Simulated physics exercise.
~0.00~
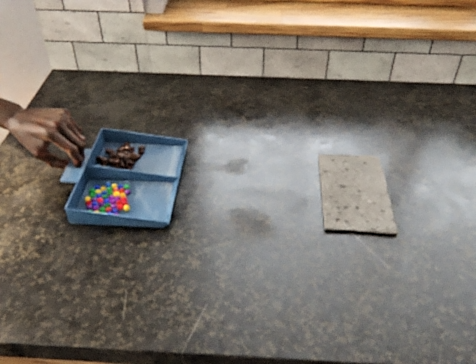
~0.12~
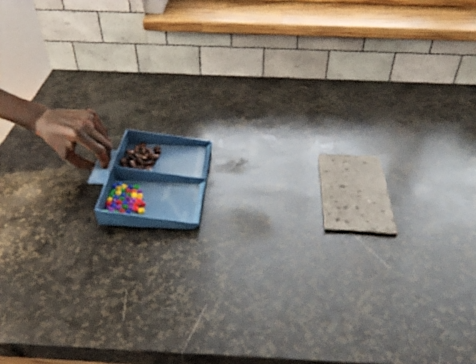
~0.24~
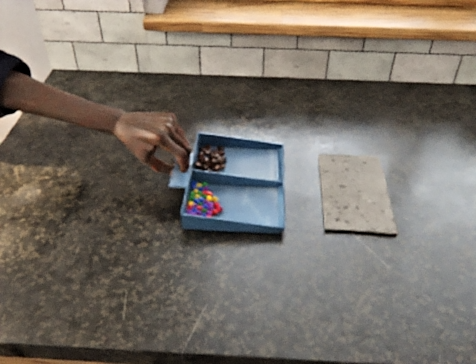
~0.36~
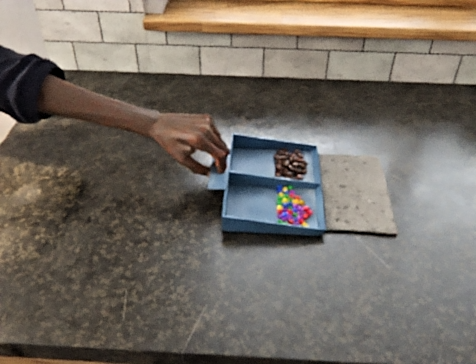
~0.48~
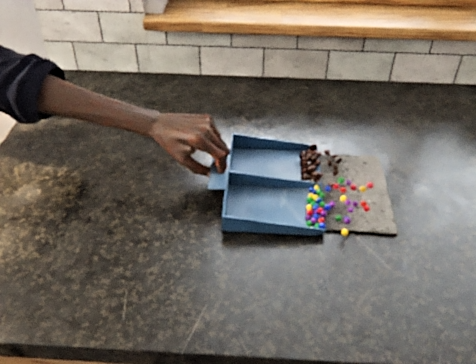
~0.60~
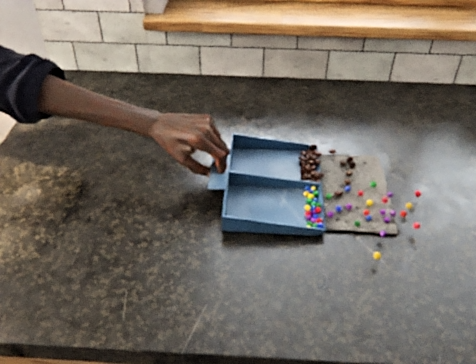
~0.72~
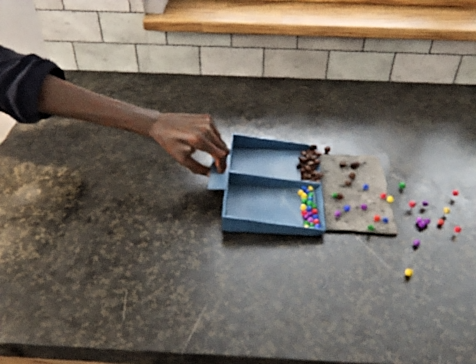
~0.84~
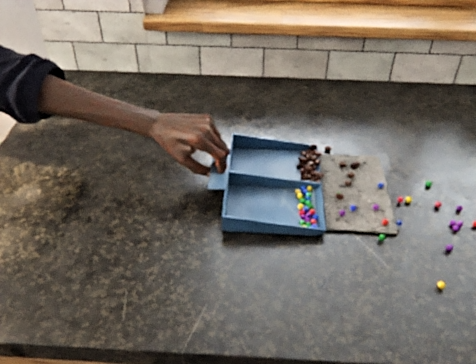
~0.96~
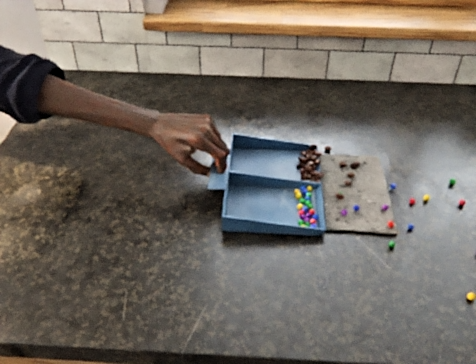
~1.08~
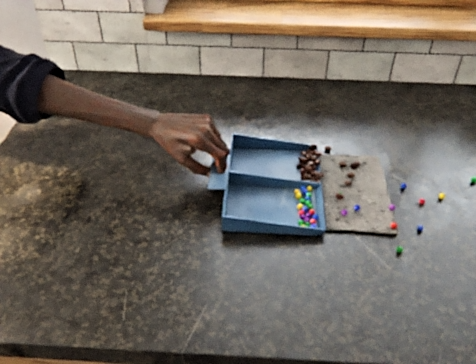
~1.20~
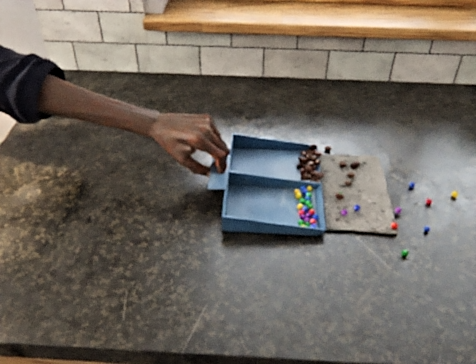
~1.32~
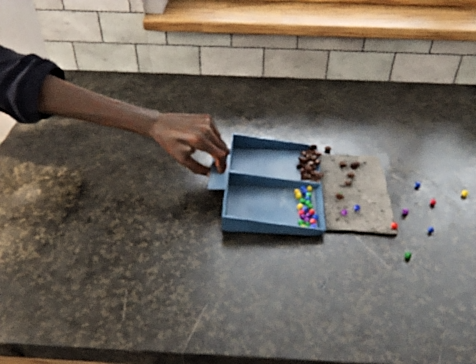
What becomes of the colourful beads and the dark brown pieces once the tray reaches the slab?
Some of the colourful beads and some of the brown pieces go over the tray's leading rim, while the rest of each stay inside.
